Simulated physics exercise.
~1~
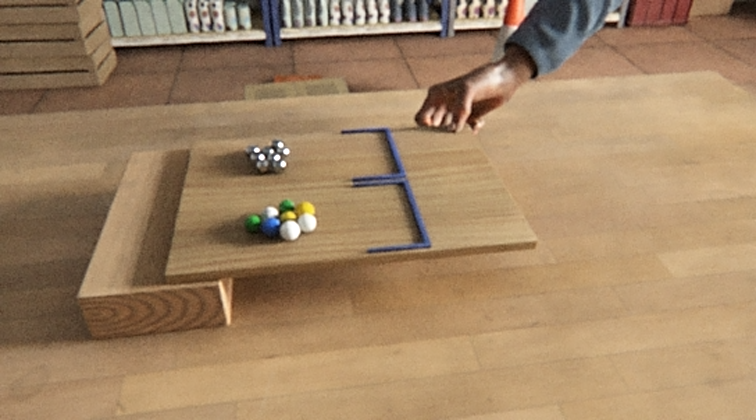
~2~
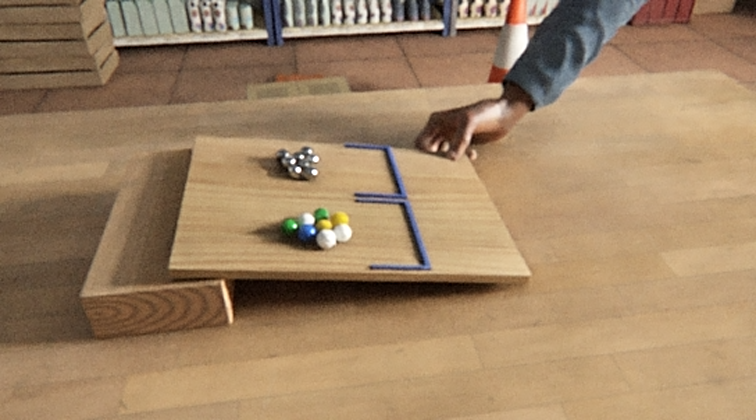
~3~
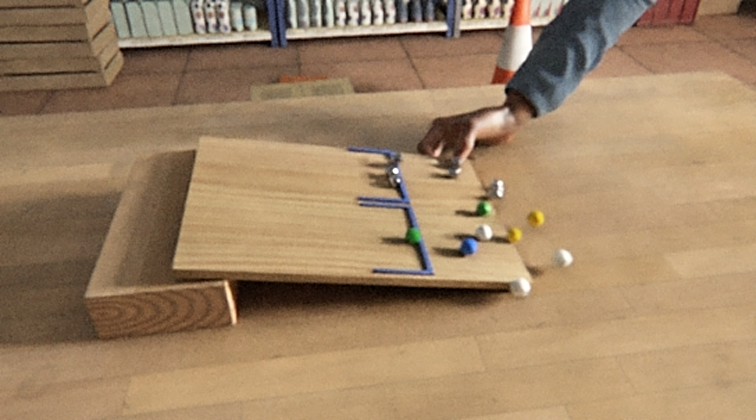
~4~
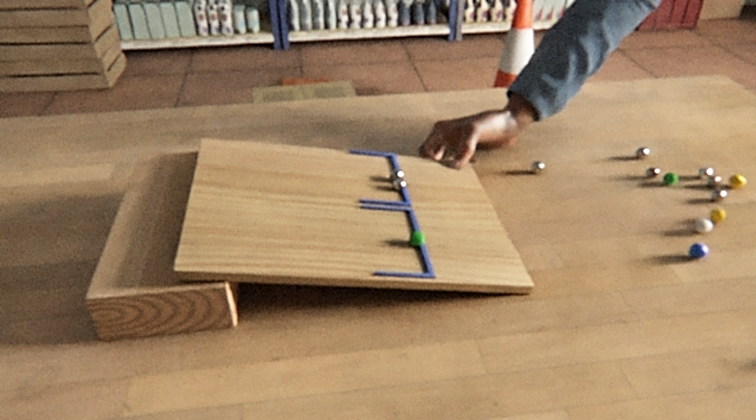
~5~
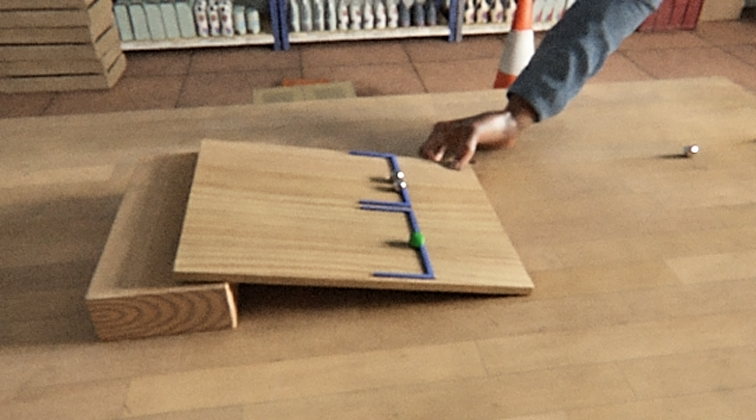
Hand lowering one end of a wooden board, marbles and metallic balls rolling right past blue strips, a few staying caught.
